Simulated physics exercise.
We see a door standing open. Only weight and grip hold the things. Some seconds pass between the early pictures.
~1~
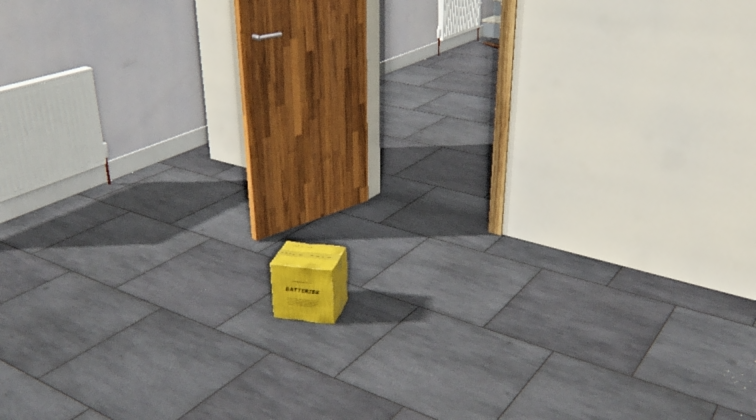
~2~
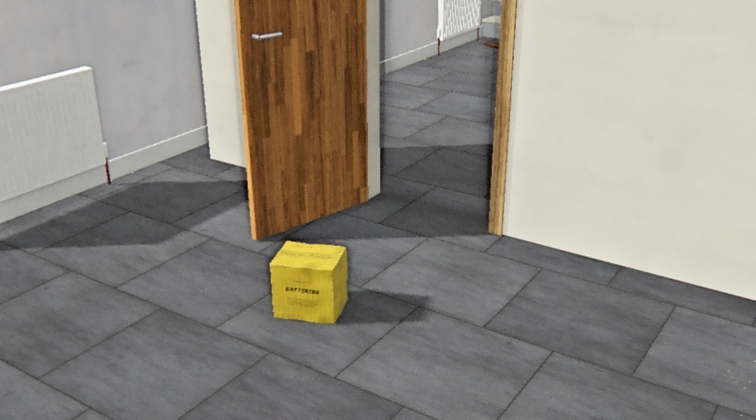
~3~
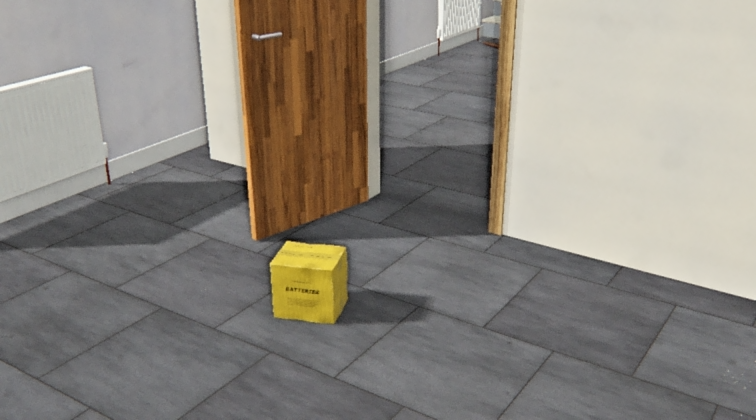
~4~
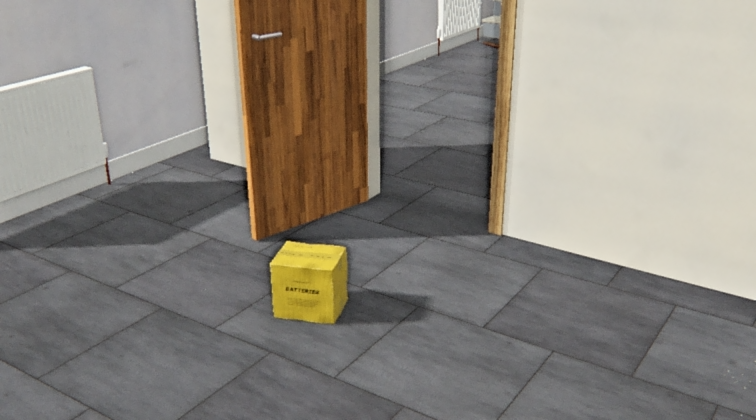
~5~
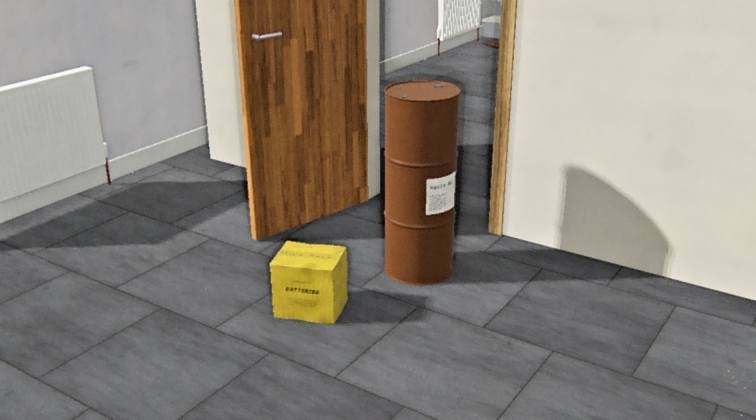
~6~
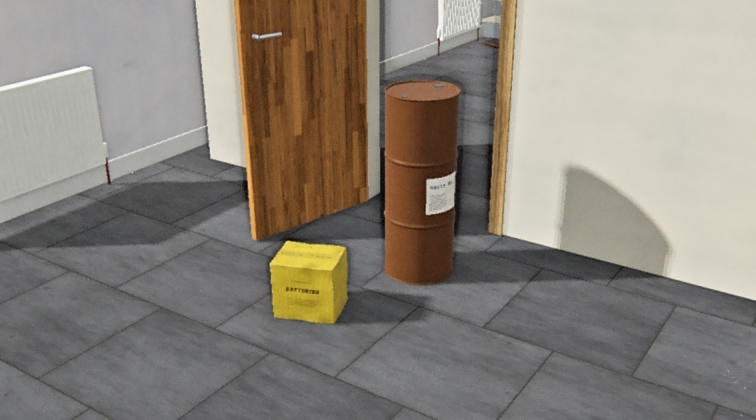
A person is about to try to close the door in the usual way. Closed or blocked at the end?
In the end the door jams.
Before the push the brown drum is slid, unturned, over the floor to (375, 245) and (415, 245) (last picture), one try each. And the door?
In the first case it stops short; in the second case it jams.
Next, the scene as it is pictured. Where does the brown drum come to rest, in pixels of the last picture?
At about (430, 184).
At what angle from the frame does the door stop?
About 45°.
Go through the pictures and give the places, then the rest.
In the first picture, door wide open and still; yellow box (310, 282).
In the second picture, door wide open and still; yellow box (310, 282).
In the third picture, door wide open and still; yellow box (310, 282).
In the fourth picture, door wide open and still; yellow box (310, 282).
In the fifth picture, door wide open and still; yellow box (310, 282).
In the sixth picture, door wide open and still; brown drum (421, 184); yellow box (310, 282).
Then, 0.50 s on from there, door at 84°.
Then, 0.80 s on from there, door at 57°.
In the end, door at 46°; both unmoved. At the end, from the last picture's camera, brown drum near (430, 184).
